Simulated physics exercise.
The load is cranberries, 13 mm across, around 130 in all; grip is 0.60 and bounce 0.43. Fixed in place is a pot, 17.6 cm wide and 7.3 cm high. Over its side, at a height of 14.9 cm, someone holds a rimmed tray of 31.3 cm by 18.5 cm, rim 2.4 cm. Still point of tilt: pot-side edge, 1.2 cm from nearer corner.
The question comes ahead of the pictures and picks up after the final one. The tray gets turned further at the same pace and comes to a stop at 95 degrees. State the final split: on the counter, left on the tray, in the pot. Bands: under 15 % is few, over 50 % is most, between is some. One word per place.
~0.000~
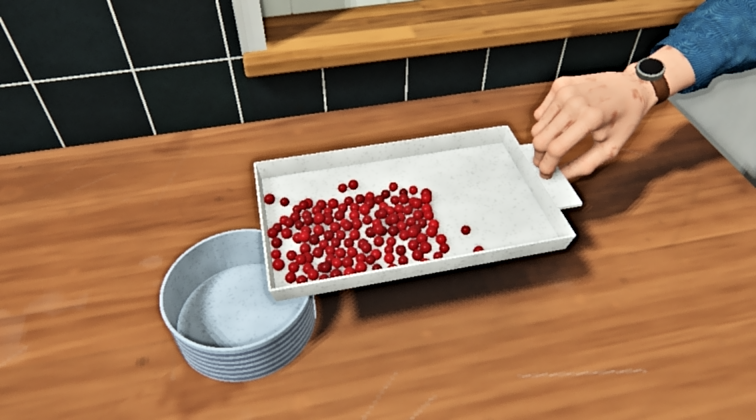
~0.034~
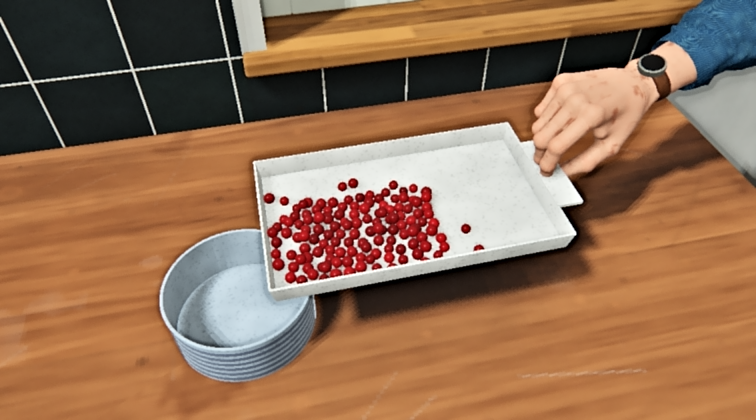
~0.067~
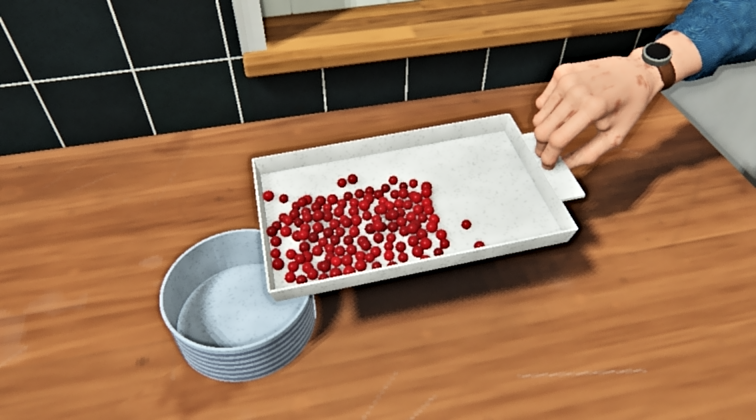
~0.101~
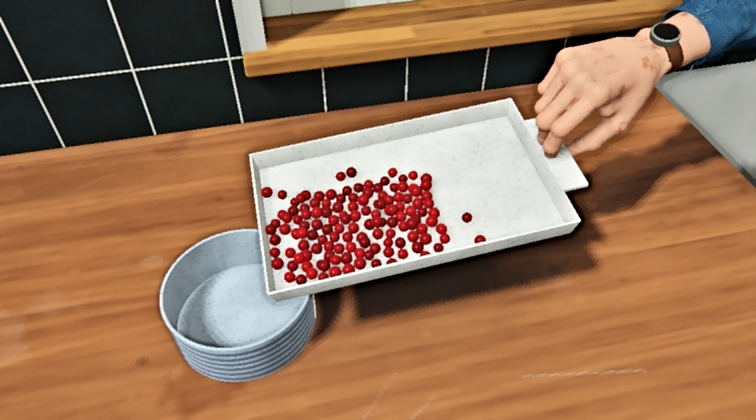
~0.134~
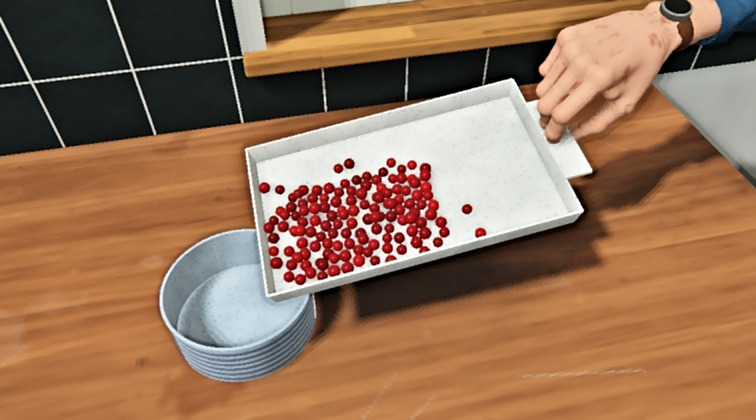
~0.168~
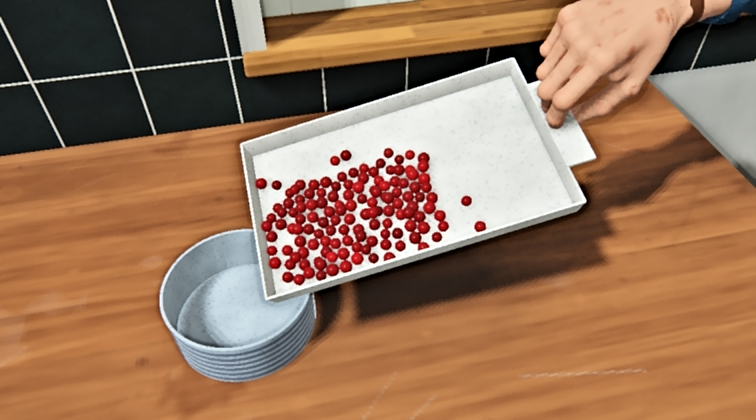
Counter: Most, tray: Few, pot: Few.
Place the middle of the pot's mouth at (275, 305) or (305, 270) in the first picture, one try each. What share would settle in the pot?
Roughly 15 and 0 percent.
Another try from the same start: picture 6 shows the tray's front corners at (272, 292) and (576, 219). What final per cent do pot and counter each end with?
Pot 0, counter 100.
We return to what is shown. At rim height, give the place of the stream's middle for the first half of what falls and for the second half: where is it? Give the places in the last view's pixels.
At roughly (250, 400) first, later on at (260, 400).
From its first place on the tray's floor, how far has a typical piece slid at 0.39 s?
I'd say close to 2 centimetres.
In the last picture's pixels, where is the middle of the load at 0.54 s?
Around (282, 251).
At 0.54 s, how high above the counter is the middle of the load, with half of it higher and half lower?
About 24 cm.
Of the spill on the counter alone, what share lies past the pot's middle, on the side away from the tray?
That comes to roughly 60 percent.
Then, at 0.39 s, tilt 58 degrees; the tray holds 100 %, the pot 0 %.
After 0.54 s, tilt 85 degrees; the tray holds 100 %, the pot 0 %.
After 0.81 s, tilt 95 degrees; the tray holds 15 %, the pot 0 %.
By 2.0 s all is still; counter 100 %, tray 0 %, pot 0 %.
